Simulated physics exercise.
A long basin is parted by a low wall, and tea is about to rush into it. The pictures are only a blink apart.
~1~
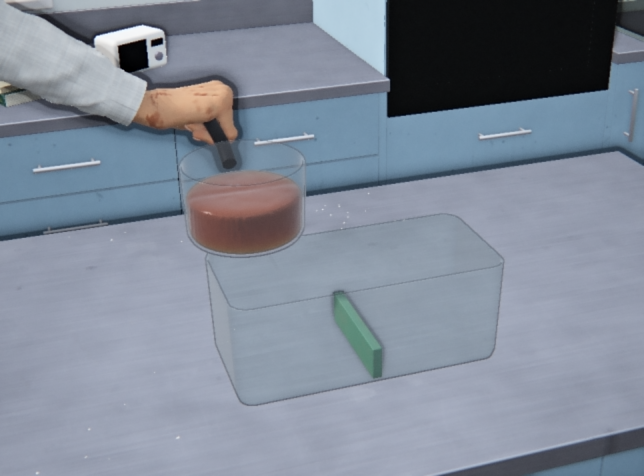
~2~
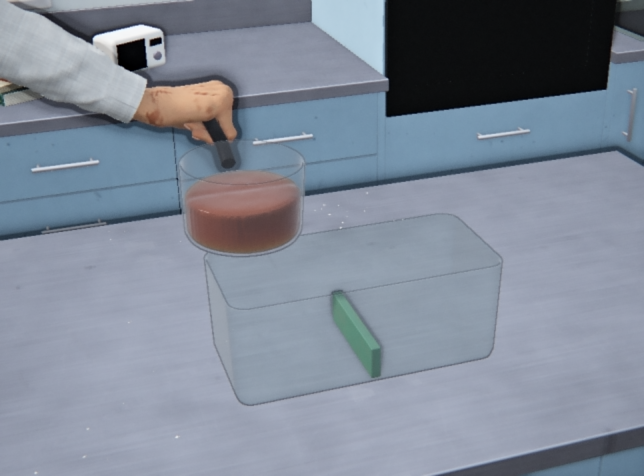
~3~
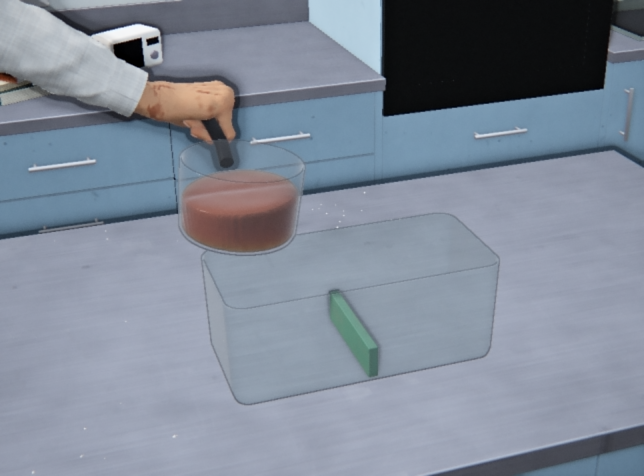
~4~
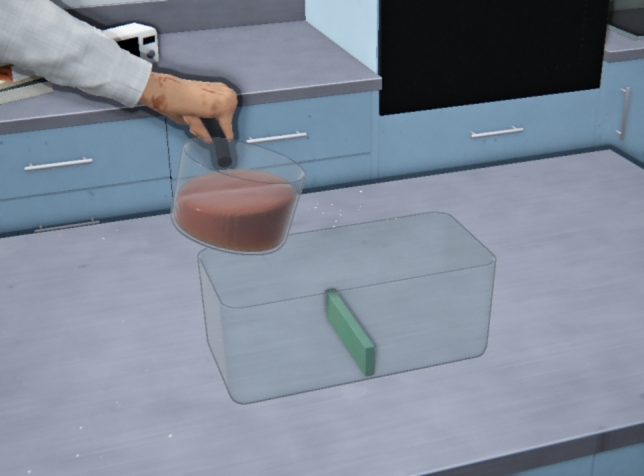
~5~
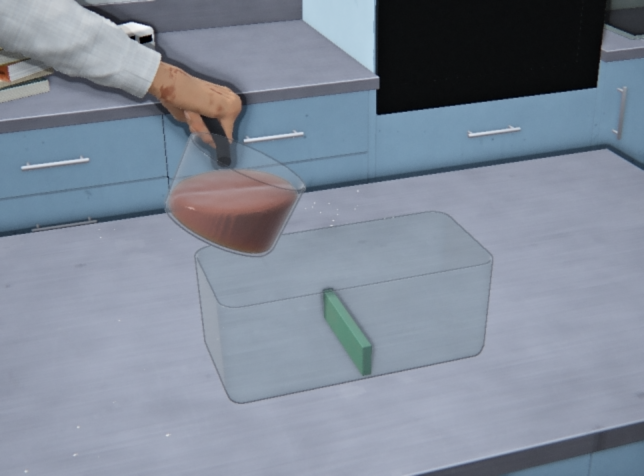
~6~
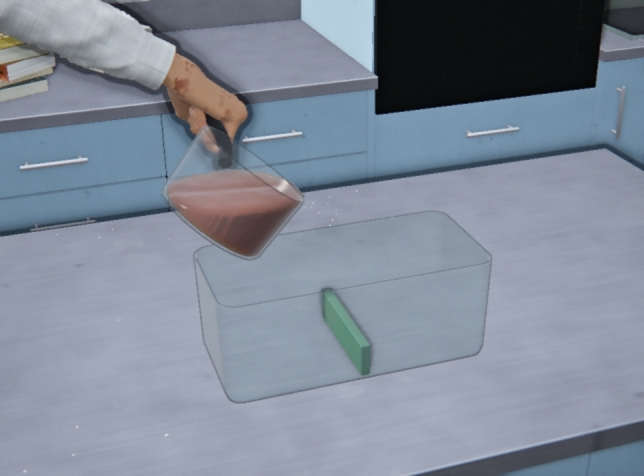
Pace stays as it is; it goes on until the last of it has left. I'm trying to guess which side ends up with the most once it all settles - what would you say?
I would say the left side.
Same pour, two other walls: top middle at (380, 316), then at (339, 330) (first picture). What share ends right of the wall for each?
The first position gives around 5 percent, the second around 60 percent.
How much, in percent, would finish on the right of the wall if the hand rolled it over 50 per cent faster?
Roughly 10 percent.
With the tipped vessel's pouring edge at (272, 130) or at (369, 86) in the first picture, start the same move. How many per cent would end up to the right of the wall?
In order: Close to 5 and 90 percent.
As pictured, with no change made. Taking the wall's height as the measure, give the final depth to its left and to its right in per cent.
Roughly 50 percent left, 20 percent right.
A moment on, the tilt is 95° and 38 per cent is still to pour, 26 is left of the wall and 9 right of it.
Next, the tilt is 104° and 10 per cent is still to pour, 63 is left of the wall and 21 right of it.
Then the tilt is 104° and 1 per cent is still to pour, 75 is left of the wall and 22 right of it.
Later the tilt is 104° and 0 per cent is still to pour, 77 is left of the wall and 22 right of it.
Finally, 77 per cent lies left of the wall, 22 right of it and 1 outside.
